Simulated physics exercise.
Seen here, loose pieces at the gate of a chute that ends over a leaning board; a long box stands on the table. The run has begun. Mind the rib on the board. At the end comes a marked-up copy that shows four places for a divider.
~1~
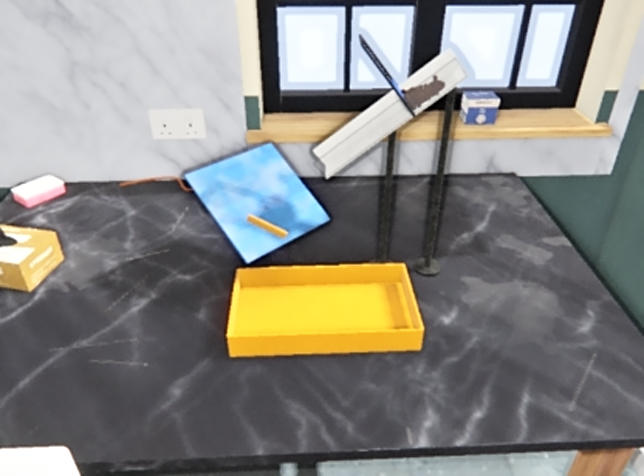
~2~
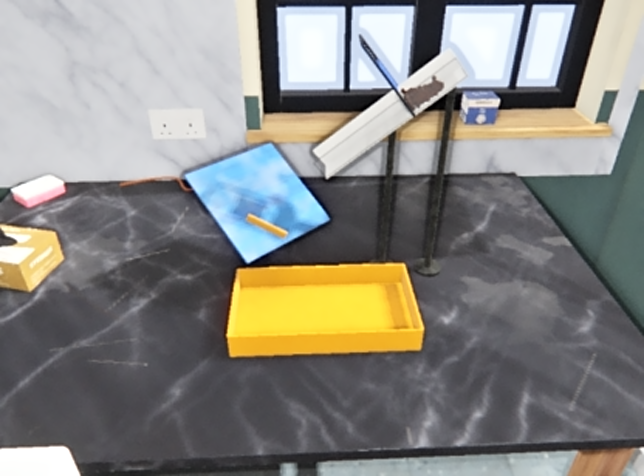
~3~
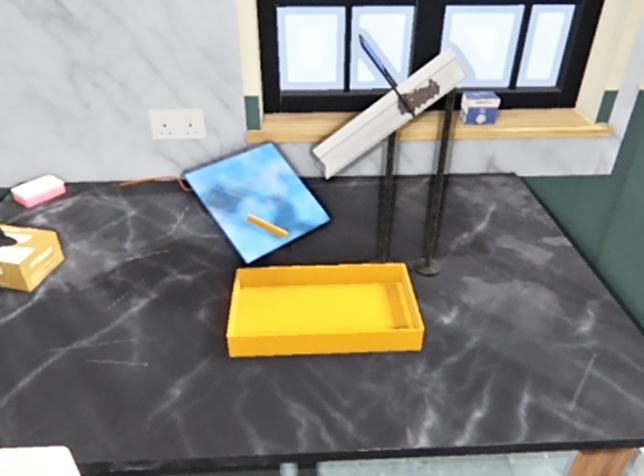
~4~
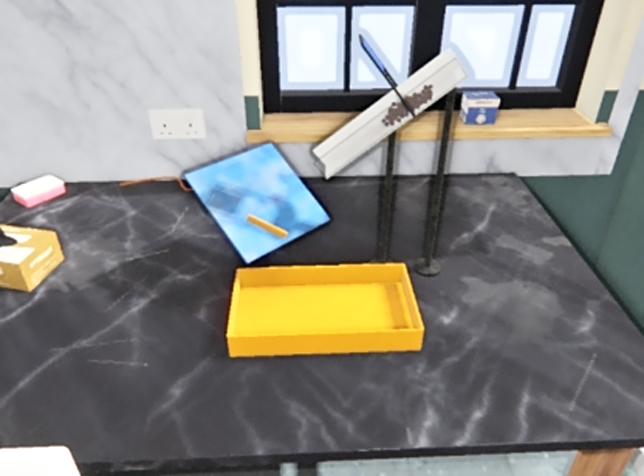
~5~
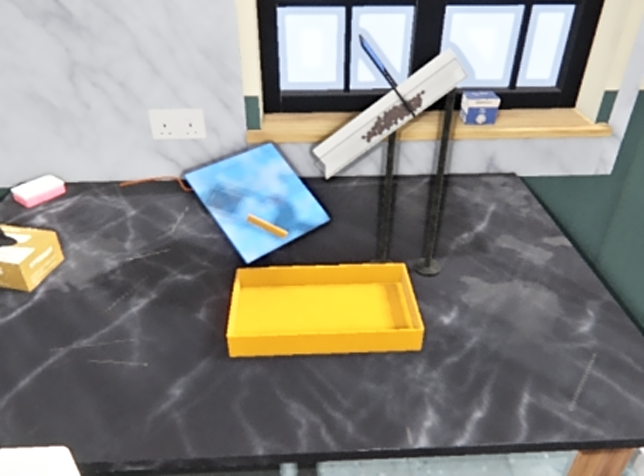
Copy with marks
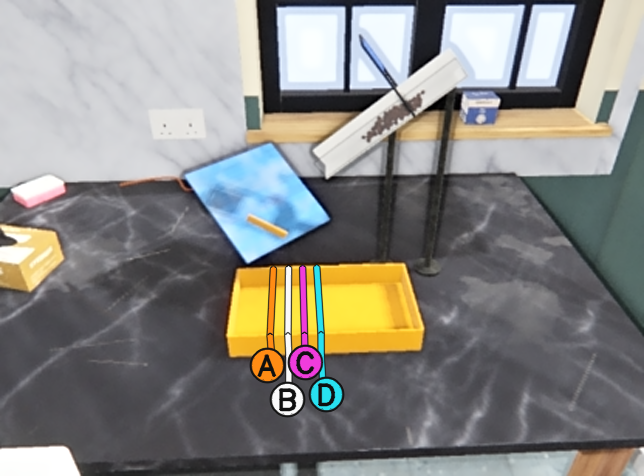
At the start, a clump of small brown pieces sits high on a pale sloping chute, behind a thin dark gate, above a table with a blue tilted board and an empty yellow box. The pieces then slide down to the left beneath the gate, spreading into a longer strip along the chute.
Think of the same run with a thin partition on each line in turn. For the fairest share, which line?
The answer is line D.
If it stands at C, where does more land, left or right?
More lands on the right.
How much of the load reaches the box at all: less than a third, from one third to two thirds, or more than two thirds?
It is more than two thirds.
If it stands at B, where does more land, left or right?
Right.
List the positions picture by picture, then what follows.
Load behind the gate near (422, 91), allspice berries; lip of the chute near (326, 172), sloping fairly steeply, in the first frame.
Middle of the board near (260, 198), tilted fairly steeply; middle of its low edge near (291, 239); of its high edge near (230, 158), in the second frame.
Front corners of the box near (228, 336) and (423, 329), empty; front of the load near (402, 112), in the third frame.
Middle of the load near (409, 107); its front near (384, 121), close to a quarter of the way to the lip; rib from (249, 215) to (288, 233), in the fourth frame.
Middle of the load near (394, 113); its front near (364, 137), close to half of the way to the lip, in the fifth frame.
On the marked copy, line A crosses the front rim at (270, 335); line B crosses the front rim at (287, 334); line C crosses the front rim at (304, 333); line D crosses the front rim at (321, 333).
With A, of what is caught, only a few on the left of the divider, all but a few on the right.
With B, of what is caught, only a few on the left of the divider, all but a few on the right.
With C, of what is caught, a small share on the left of the divider, all but a few on the right.
With D, of what is caught, close to two thirds on the left of the divider, close to a third on the right.
